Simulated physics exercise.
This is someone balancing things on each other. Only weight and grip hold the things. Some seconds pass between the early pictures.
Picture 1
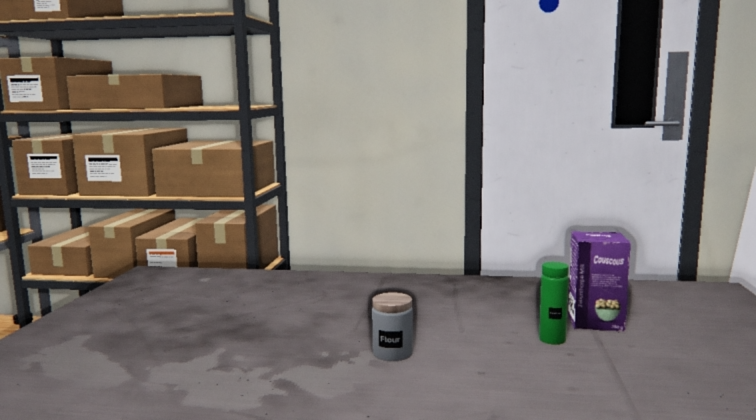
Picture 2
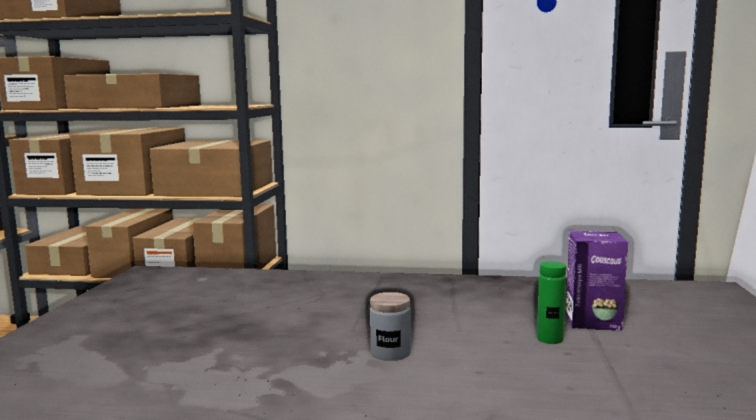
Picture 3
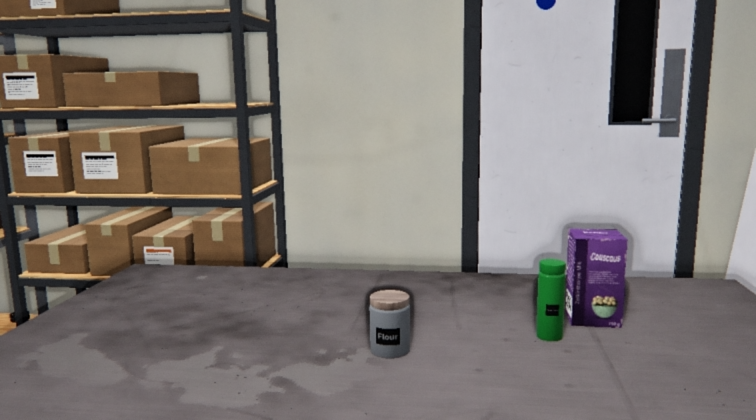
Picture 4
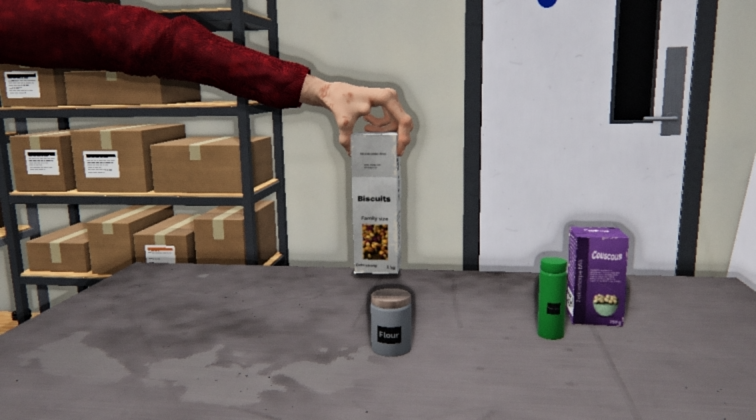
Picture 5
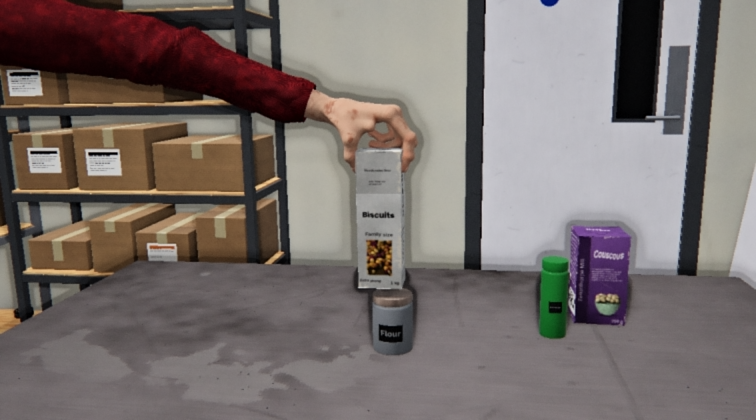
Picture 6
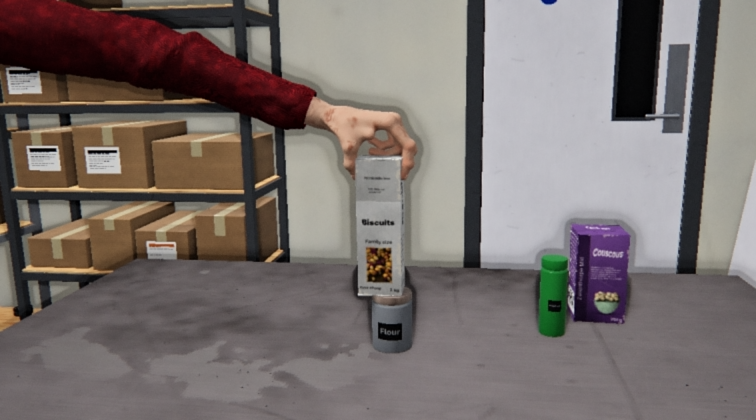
A hand lowers a white biscuits carton onto the grey flour jar on the table.
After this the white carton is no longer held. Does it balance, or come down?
It keeps its balance.
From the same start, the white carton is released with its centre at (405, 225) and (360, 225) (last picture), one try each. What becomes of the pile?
In the first case it holds; in the second case it comes apart.
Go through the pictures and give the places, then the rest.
In the first picture, the last thing is not in view yet; purple carton (598, 280).
In the second picture, the last thing is not in view yet; green shaker (552, 302).
In the third picture, the last thing is not in view yet; grey jar (390, 323).
In the fourth picture, on its way; white carton (377, 202); purple carton (596, 276).
In the fifth picture, on its way; white carton (381, 218); green shaker (554, 297).
In the sixth picture, in place under the hand; white carton (381, 225); grey jar (392, 319).
Then, 0.30 s after the last picture, nothing has stirred.
Then, 0.70 s after the last picture, white carton resting near (381, 225).
At rest, all 4 in place. Seen from the same camera at the end, white carton near (381, 225). The pile stays up.
